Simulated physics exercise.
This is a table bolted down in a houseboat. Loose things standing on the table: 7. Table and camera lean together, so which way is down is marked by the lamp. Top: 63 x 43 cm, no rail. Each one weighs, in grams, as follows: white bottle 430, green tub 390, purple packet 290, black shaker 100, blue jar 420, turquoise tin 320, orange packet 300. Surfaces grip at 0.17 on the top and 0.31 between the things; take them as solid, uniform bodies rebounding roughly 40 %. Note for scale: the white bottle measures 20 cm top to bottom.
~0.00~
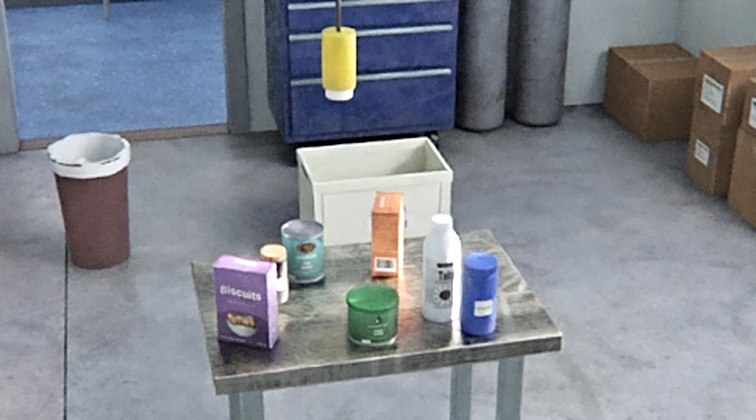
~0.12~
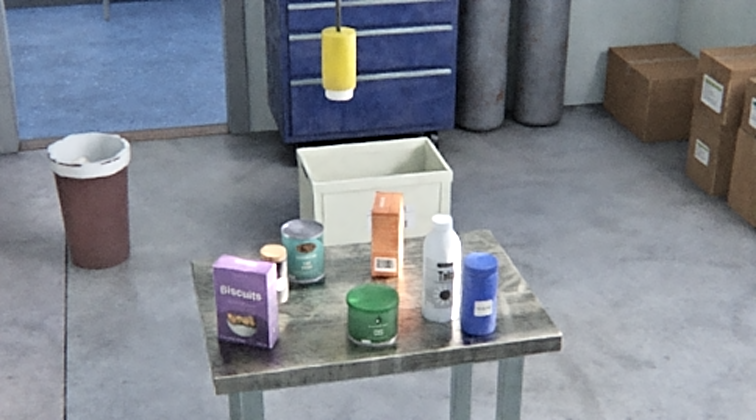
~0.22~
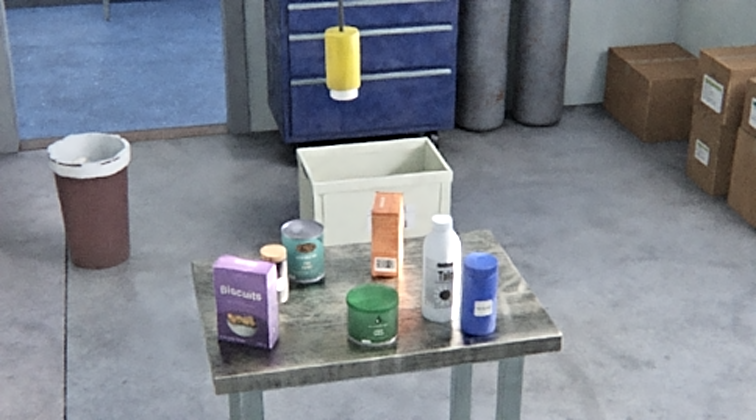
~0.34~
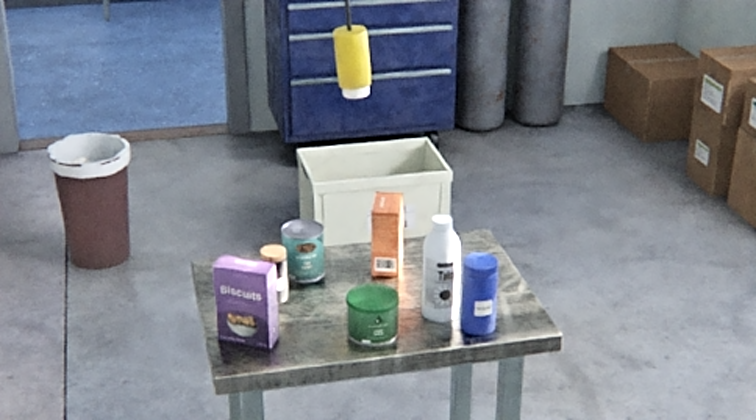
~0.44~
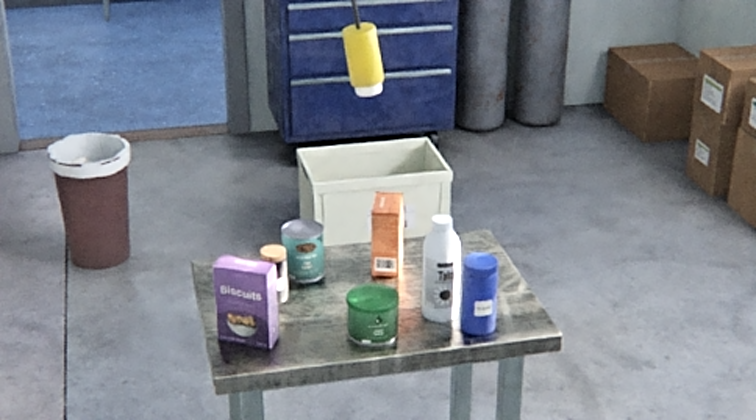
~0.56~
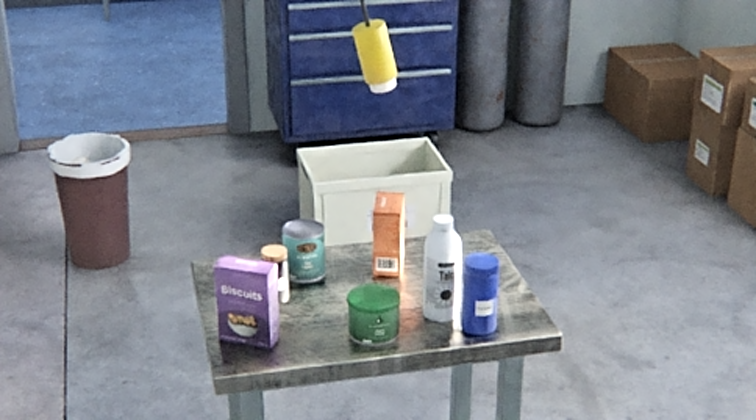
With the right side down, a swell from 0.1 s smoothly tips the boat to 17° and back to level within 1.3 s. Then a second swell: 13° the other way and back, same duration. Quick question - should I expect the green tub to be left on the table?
Yes, it will be.
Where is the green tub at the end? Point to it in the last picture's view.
About (484, 301).
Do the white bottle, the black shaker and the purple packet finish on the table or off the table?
Afterwards, the white bottle leaves its support, the black shaker stays on its support, and the purple packet stays on its support.
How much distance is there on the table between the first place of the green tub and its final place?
22 cm.
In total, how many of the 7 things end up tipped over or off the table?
In total, 3.
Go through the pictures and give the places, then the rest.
Boat level; green tub (373, 315); white bottle (441, 267), in the first frame.
Boat level; black shaker (274, 274); blue jar (479, 294), in the second frame.
Boat heeled 1°, right side down; turquoise tin (303, 251); orange packet (387, 234), in the third frame.
Boat heeled 5°, right side down; white bottle (441, 267); purple packet (246, 302), in the fourth frame.
Boat heeled 9°, right side down; black shaker (274, 274); blue jar (479, 294), in the fifth frame.
Boat heeled 14°, right side down; green tub (374, 314); turquoise tin (304, 251), in the sixth frame.
After 1.26 s, boat heeled 2°, right side down; white bottle and blue jar now off the table; green tub slid 24 cm near (495, 300); orange packet slid 25 cm.
After 1.86 s, boat heeled 10°, left side down; orange packet now off the table; green tub slid 27 cm near (513, 298); black shaker slid 27 cm.
At rest (3.2 s), off the table, white bottle, blue jar and orange packet; not toppled but over 5 cm from the start, green tub, purple packet, black shaker and turquoise tin. In the last view, green tub near (484, 301).
